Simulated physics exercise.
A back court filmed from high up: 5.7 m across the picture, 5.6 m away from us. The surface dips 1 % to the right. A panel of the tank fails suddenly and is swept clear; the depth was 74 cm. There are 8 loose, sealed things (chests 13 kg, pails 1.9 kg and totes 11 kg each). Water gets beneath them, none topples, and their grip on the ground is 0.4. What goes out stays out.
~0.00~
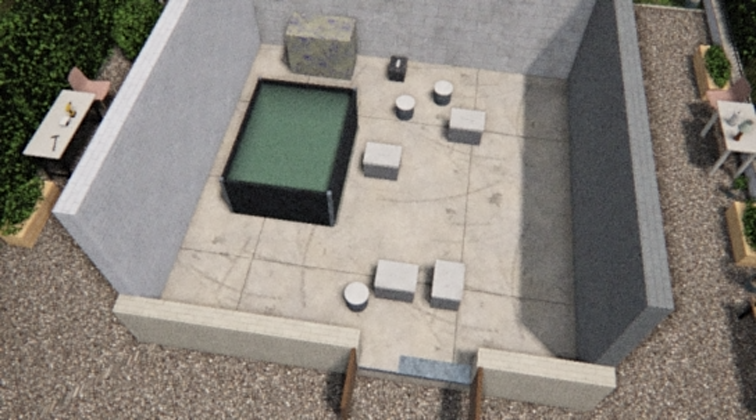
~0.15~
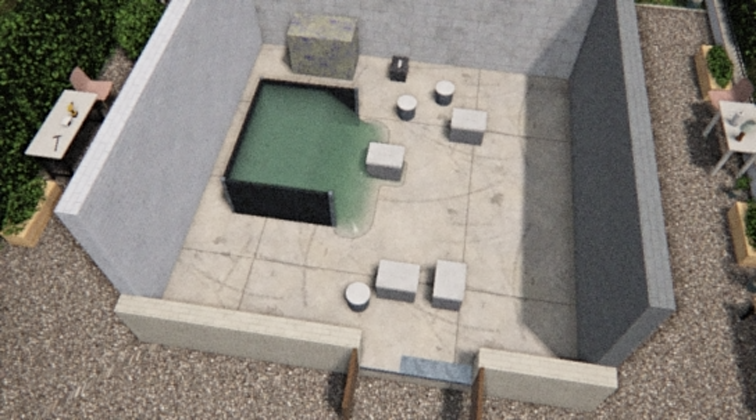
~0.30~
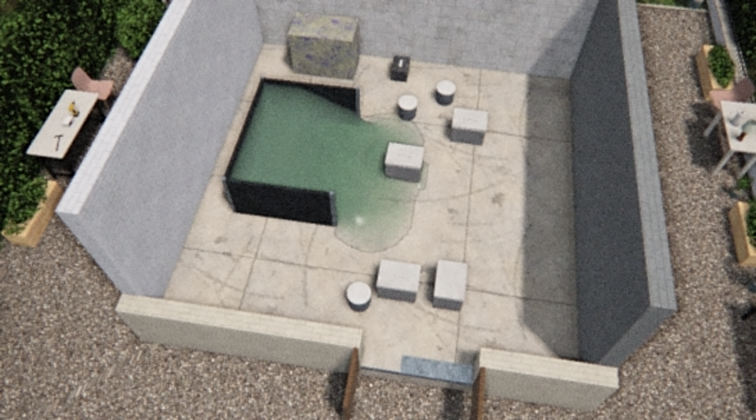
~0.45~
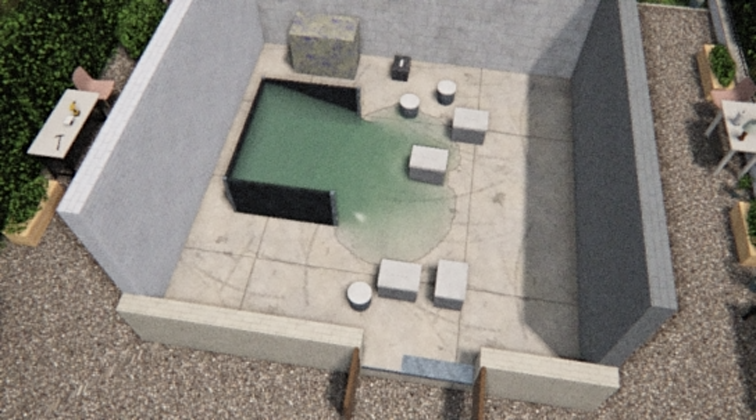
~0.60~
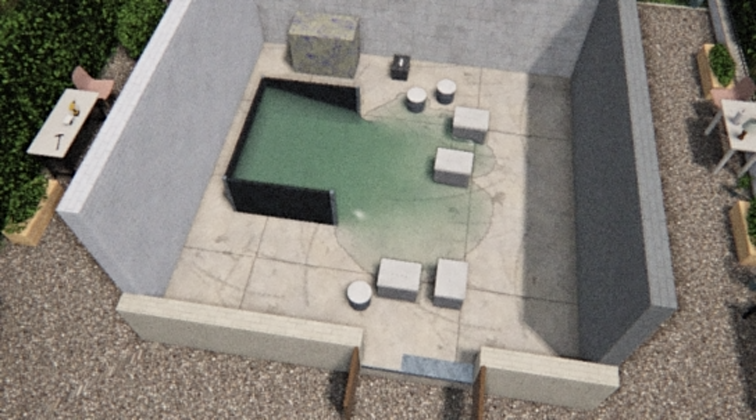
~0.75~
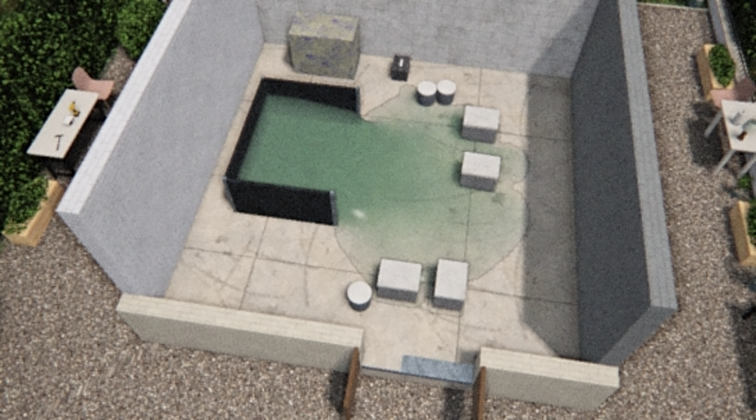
Green water spreading rightward from an open-sided tank across a walled courtyard, pushing a pale block, then nudging a small pail.
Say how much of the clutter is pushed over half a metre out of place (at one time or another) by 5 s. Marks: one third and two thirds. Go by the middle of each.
It is two thirds or above.
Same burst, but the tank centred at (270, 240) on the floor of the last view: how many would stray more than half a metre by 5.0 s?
In that case 7 of them.
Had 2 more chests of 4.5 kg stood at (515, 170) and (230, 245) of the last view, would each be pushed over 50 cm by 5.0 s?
In turn: Over, short of it.
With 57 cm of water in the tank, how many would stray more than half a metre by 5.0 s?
In that case 8 of them.
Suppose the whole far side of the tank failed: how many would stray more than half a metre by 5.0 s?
In that case 4 of them.
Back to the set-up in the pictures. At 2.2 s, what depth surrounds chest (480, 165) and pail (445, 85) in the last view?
Roughly 30 and 10 cm.
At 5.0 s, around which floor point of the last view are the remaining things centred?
At about (350, 166).
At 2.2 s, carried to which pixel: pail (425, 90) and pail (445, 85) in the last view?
Around (471, 59) and (525, 64).
After 1.1 s 3 of 8 are over 50 cm from their spots; 0 afloat.
After 2.2 s 6 of 8 are over 50 cm from their spots; 5 afloat.
After 3.5 s 5 of 8 are over 50 cm from their spots; 5 afloat.
After 5.0 s 8 of 8 are over 50 cm from their spots, and 8 have been at some point; 4 afloat.
